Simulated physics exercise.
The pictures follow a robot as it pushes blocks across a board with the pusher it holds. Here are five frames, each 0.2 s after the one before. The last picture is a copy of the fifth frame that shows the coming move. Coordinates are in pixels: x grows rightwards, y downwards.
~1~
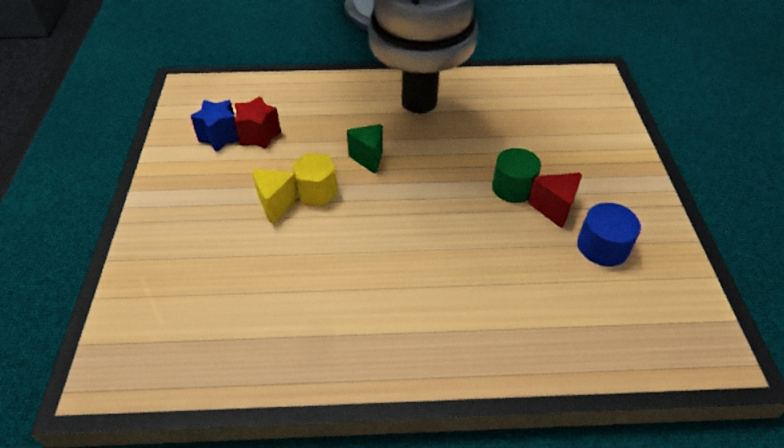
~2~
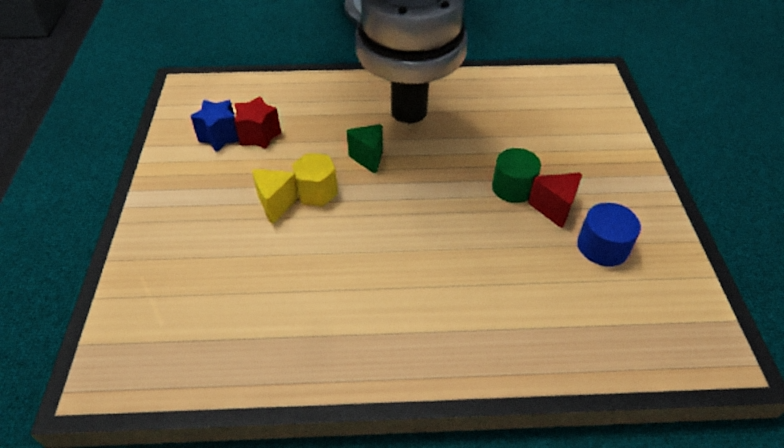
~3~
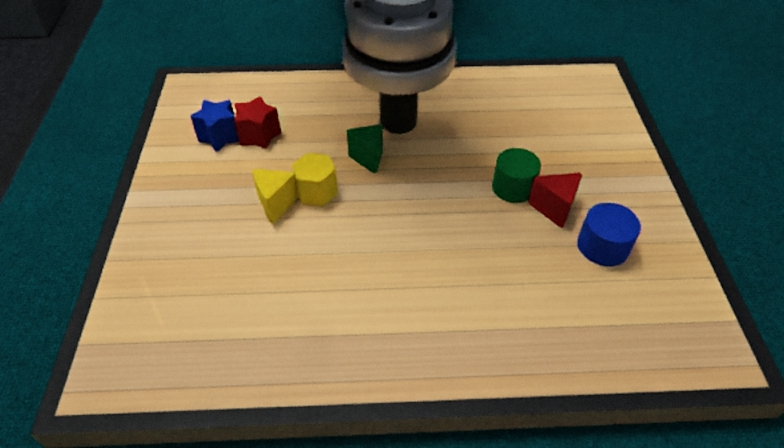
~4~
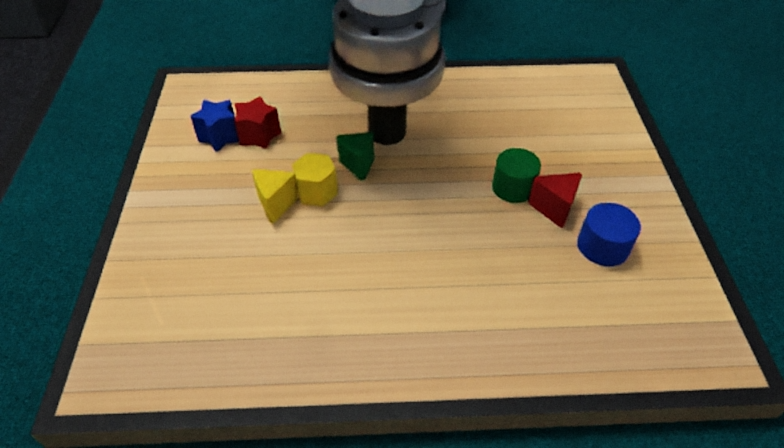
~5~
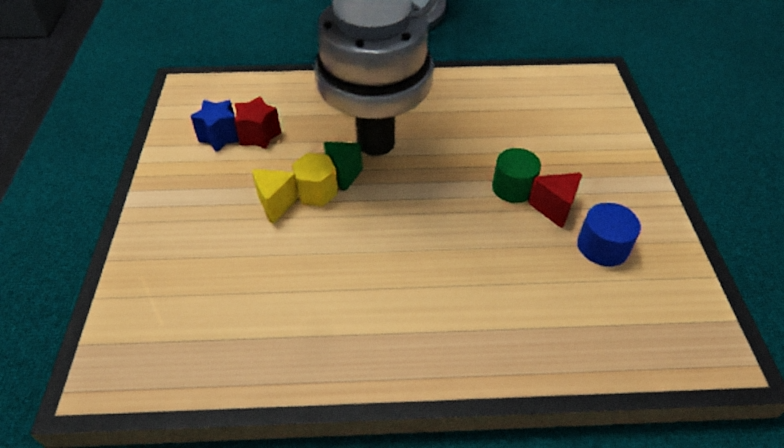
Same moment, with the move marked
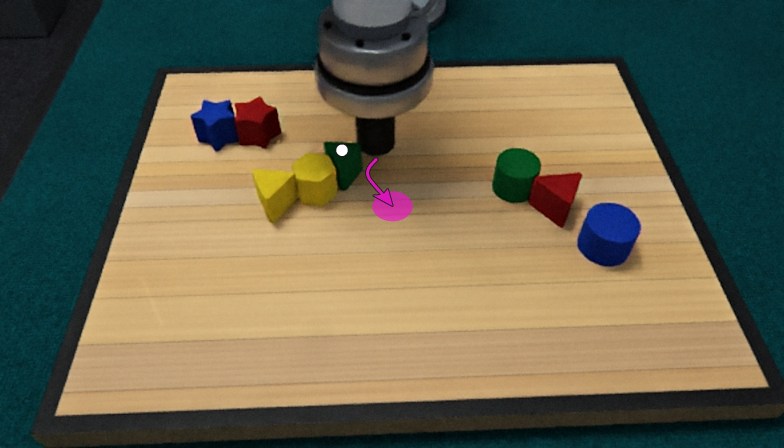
In the video, a robotic arm above a wooden board of colored blocks moves slightly left, then toward the viewer, and its dark tip pushes the green triangular block a short way left, up against the yellow six-sided block.
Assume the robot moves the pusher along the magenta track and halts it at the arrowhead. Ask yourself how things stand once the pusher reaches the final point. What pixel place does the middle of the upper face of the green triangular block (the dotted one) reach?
I predict (335, 168).
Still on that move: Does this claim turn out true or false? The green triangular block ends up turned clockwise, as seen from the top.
The statement is true.
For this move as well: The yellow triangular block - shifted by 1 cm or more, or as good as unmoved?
The answer is that it is displaced.
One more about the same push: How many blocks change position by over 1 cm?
I'd say three or more blocks get shifted by more than about 1 cm.
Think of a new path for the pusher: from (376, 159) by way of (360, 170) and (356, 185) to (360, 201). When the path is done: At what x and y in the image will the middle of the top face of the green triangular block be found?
Final place: (320, 183).
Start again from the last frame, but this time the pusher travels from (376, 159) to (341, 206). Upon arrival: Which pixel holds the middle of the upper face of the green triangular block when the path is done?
I'd place it at (301, 187), taking the centre of its top.
Path on the board, from (376, 159) via (368, 175) and (379, 190), ending at (393, 206); the dot is on the green triangular block.
On the path given first. Halfway along, pusher at (372, 167); yellow triangular block at (256, 184); yellow six-sided block at (300, 176), turned 15° clockwise; green triangular block at (334, 168), turned 30° clockwise.
At the end, pusher at (393, 190); yellow triangular block at (256, 184); yellow six-sided block at (300, 176), turned 15° clockwise; green triangular block at (335, 168), turned 35° clockwise.
